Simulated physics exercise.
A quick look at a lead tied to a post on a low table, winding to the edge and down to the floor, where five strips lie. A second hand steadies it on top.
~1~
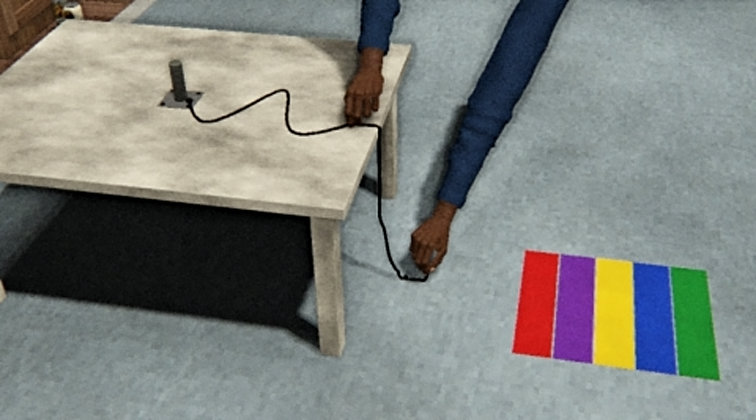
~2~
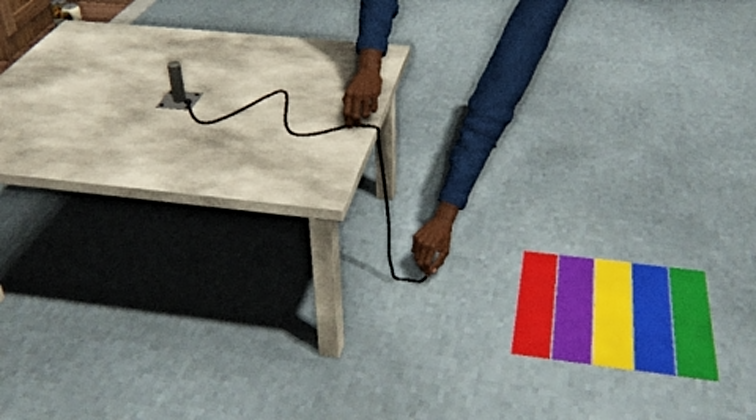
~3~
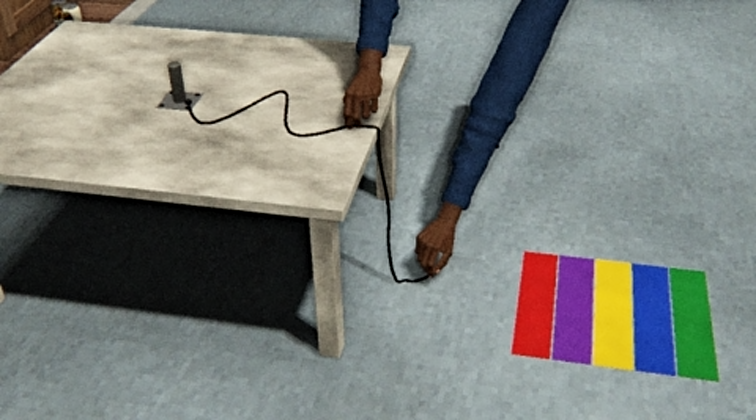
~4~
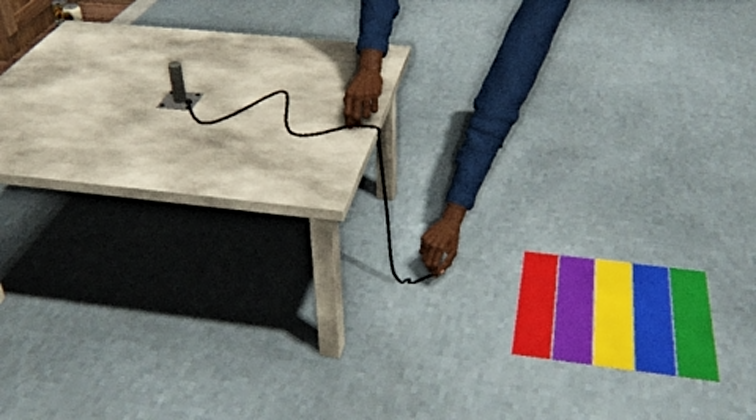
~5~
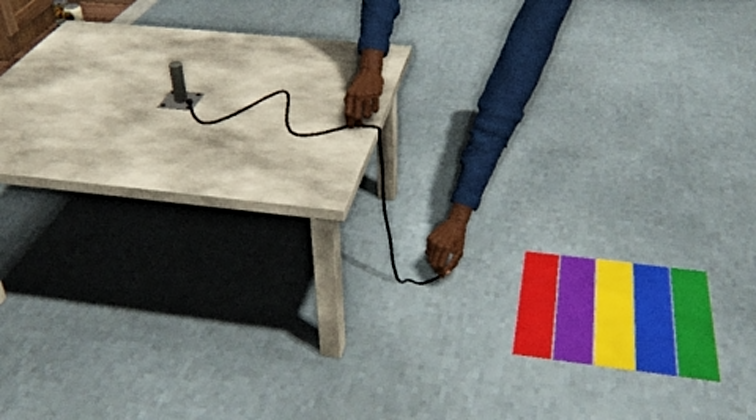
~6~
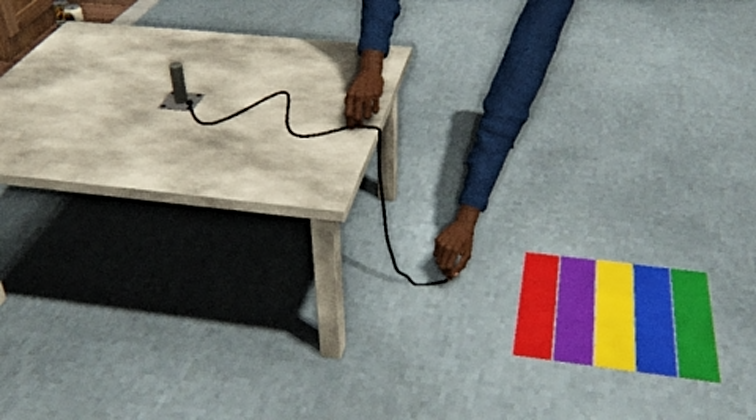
In this clip, a black cord runs from a post across a low table and over its edge, where one hand rests, while another hand near the floor moves the cord's end slightly right, beside five coloured strips.
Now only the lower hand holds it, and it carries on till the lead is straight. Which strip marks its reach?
The green one.
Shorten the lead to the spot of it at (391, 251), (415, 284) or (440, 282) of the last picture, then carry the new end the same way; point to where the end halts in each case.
Near (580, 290), (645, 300) and (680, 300).
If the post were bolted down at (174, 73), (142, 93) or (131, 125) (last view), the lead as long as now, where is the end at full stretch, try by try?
Near (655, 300), (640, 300) and (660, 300).
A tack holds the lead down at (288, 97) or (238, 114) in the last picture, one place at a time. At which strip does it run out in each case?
In that order: Yellow; blue.
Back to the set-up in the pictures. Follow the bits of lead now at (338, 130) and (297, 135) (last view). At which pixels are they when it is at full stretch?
About (456, 168), and the other about (419, 147).
Soon after, end near (618, 295); over yellow.
After that, end near (669, 301); over blue.
At the stop, end near (699, 305); over green. It halts on the green strip.
